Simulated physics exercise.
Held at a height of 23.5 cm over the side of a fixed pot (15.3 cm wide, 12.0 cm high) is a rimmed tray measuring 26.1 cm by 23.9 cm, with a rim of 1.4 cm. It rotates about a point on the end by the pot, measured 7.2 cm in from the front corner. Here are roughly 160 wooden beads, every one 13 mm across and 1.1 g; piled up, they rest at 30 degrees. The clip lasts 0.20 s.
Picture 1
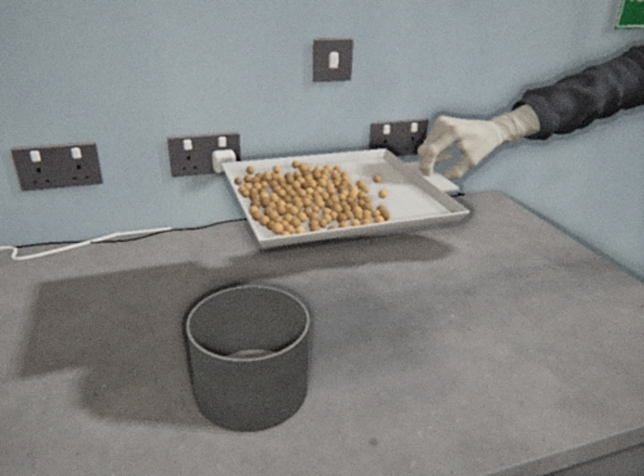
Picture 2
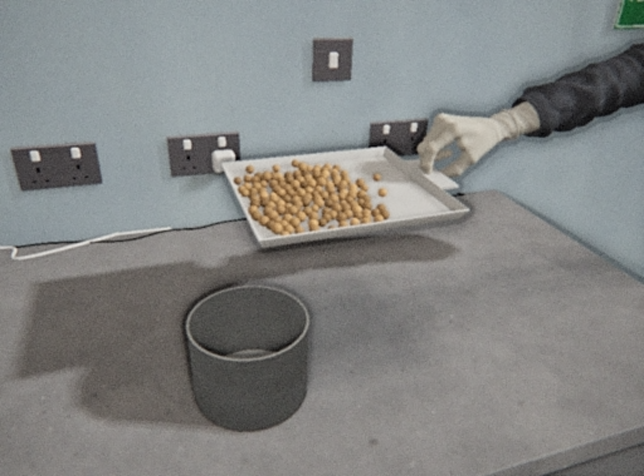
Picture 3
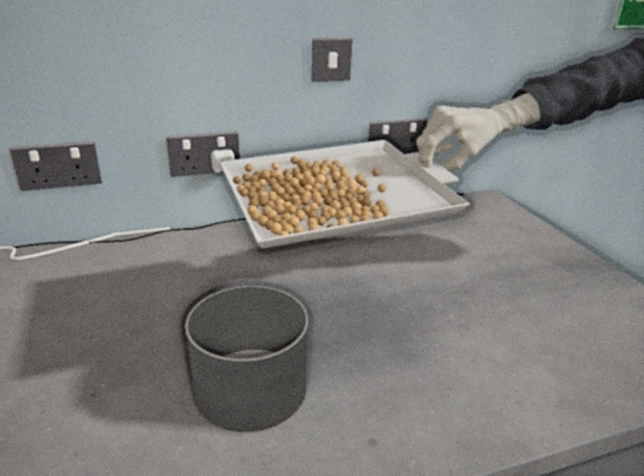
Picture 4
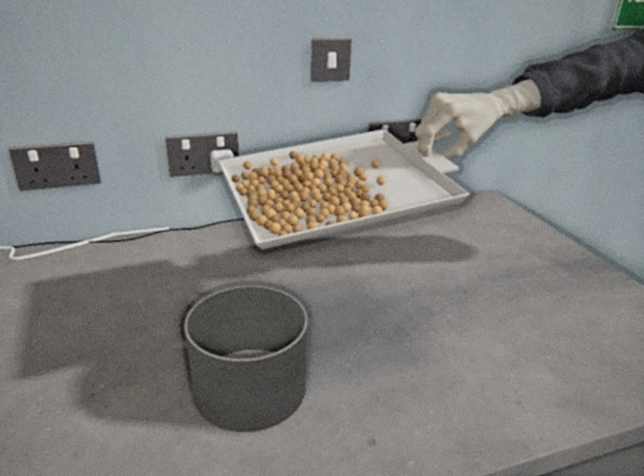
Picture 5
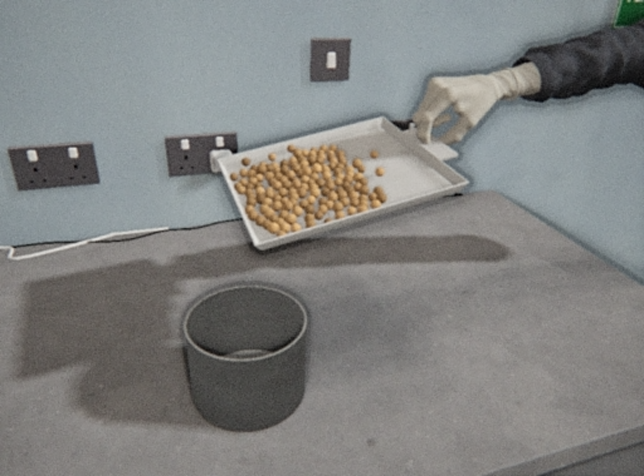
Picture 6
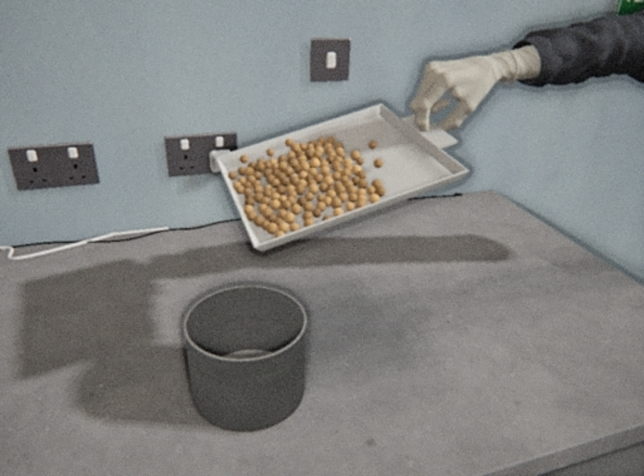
A tray of wooden beads slowly tilts down to the left, a gloved hand gripping it.
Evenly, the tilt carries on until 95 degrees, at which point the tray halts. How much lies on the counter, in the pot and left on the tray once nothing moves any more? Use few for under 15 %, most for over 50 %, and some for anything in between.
Counter: Some, pot: Most, tray: Few.
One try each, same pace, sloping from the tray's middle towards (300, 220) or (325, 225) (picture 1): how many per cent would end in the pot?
First try: Around 85 percent; second try: Around 65 percent.
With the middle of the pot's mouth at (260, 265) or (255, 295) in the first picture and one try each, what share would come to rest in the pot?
Roughly 0 per cent, then 25 per cent.
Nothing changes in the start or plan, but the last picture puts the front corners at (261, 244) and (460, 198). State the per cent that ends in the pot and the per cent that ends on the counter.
You'd end with pot at 80 and counter at 20.
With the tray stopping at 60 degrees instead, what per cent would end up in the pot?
In that case, near 65 percent.
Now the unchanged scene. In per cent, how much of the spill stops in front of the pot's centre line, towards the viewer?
Roughly 20 percent of the spill.
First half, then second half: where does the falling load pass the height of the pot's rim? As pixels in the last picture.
Around (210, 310), then (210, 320).
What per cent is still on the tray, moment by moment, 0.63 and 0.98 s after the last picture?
In turn: 25, 0.
Then, 0.38 s after the last picture, tilt 54 degrees; the tray holds 90 %, the pot 0 %.
Then, 0.63 s after the last picture, tilt 80 degrees; the tray holds 25 %, the pot 30 %.
Then, 0.98 s after the last picture, tilt 95 degrees; the tray holds 0 %, the pot 65 %.
In the end, counter 35 %, pot 65 %, tray 0 %.
